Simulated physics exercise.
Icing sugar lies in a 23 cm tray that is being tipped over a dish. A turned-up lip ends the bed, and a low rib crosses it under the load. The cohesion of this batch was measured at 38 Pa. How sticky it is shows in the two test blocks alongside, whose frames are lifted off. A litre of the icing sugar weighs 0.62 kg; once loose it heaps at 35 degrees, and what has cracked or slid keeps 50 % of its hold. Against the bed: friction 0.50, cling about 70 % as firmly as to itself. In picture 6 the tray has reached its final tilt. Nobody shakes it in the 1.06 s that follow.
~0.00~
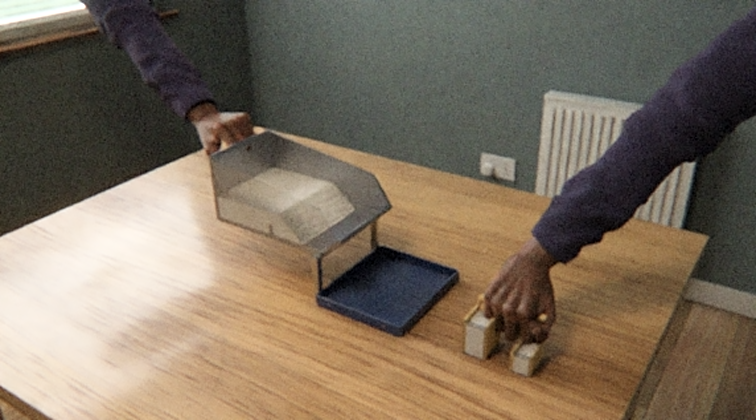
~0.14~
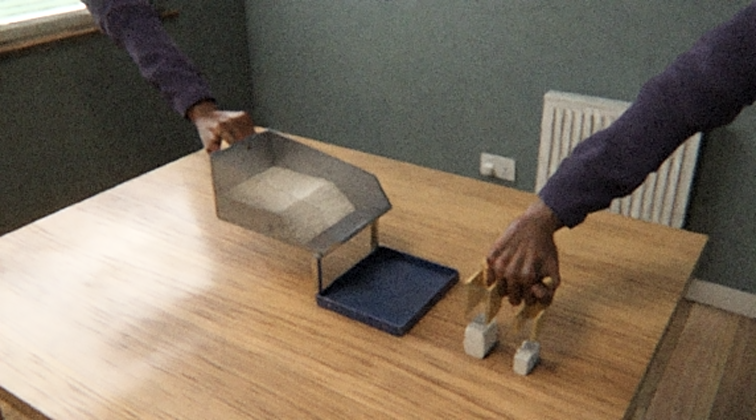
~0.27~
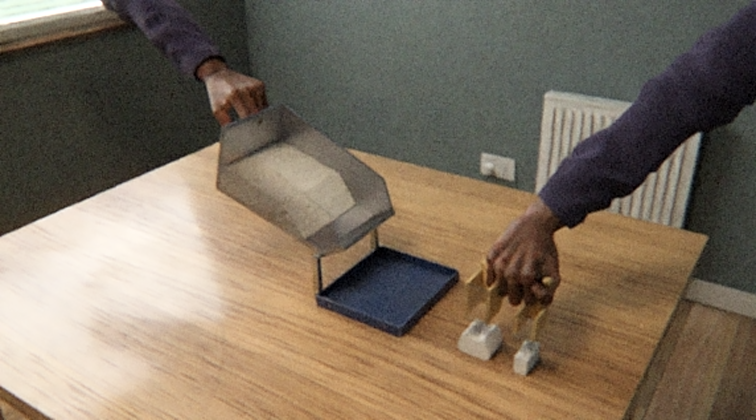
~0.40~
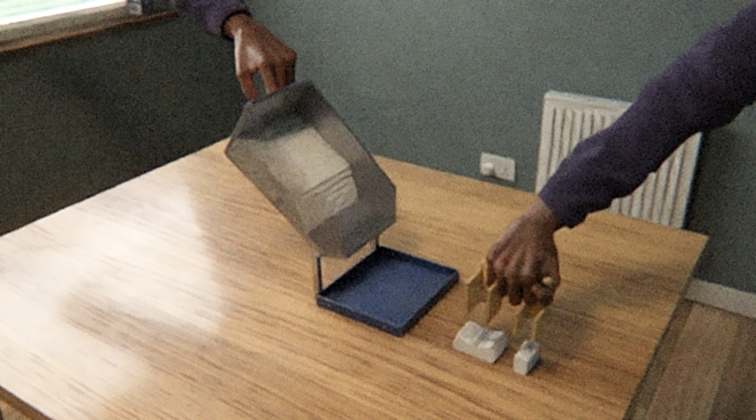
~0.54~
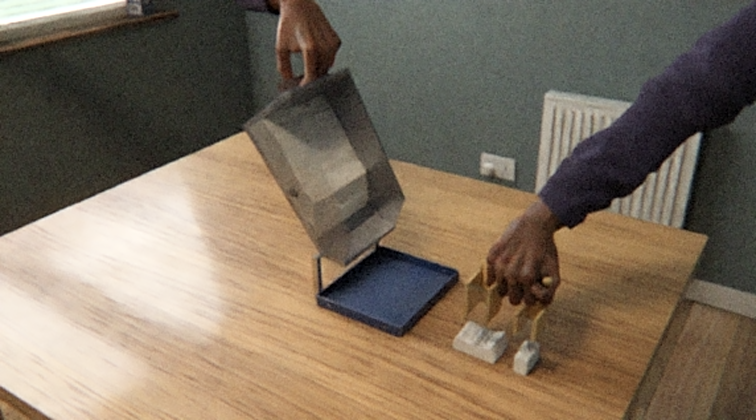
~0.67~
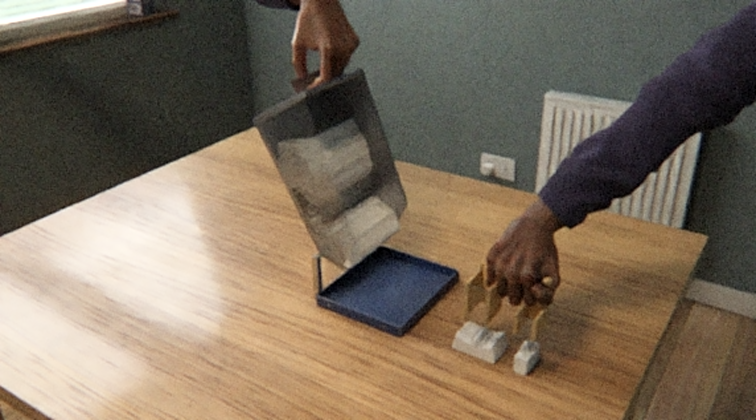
At first, a clear-sided tray of pale powder rests nearly level behind a blue dish, while a hand lifts casings off two small blocks at the right. The left block slumps and the other keeps its shape as another hand tilts the tray steeply, and the powder breaks into chunks and slides toward its lower end.
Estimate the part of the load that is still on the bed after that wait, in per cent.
About 27 %.
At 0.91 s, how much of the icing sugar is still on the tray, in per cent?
About 40 %.
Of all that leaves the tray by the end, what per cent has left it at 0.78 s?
Some 20 per cent.
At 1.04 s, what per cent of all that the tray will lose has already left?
About 100 %.
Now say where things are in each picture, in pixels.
Top of the high end at (213, 158), tilt 0 degrees; foremost bit of the icing sugar at (302, 243); block heights 5.2 cm, 2.9 cm (left to right), in the first frame.
Top of the high end at (213, 157), tilt 1 degrees; foremost bit of the icing sugar at (302, 244); block heights 4.7 cm, 2.8 cm (left to right), in the second frame.
Top of the high end at (225, 131), tilt 15 degrees; foremost bit of the icing sugar at (302, 238); block heights 3.4 cm, 2.8 cm (left to right), in the third frame.
Top of the high end at (252, 107), tilt 35 degrees; foremost bit of the icing sugar at (305, 231); block heights 2.5 cm, 2.8 cm (left to right), in the fourth frame.
Top of the high end at (290, 97), tilt 54 degrees; foremost bit of the icing sugar at (315, 225); block heights 2.4 cm, 2.8 cm (left to right), in the fifth frame.
Top of the high end at (305, 98), tilt 60 degrees; foremost bit of the icing sugar at (350, 266); block heights 2.4 cm, 2.8 cm (left to right), in the sixth frame.
After 0.78 s, the tilt is 60 degrees and 83 % is on the bed.
After 0.91 s, the tilt is 60 degrees and 41 % is on the bed.
After 1.04 s, the tilt is 60 degrees and 30 % is on the bed.
After 1.17 s, the tilt is 60 degrees and 27 % is on the bed.
After 1.70 s, the tilt is 60 degrees and 27 % is on the bed.
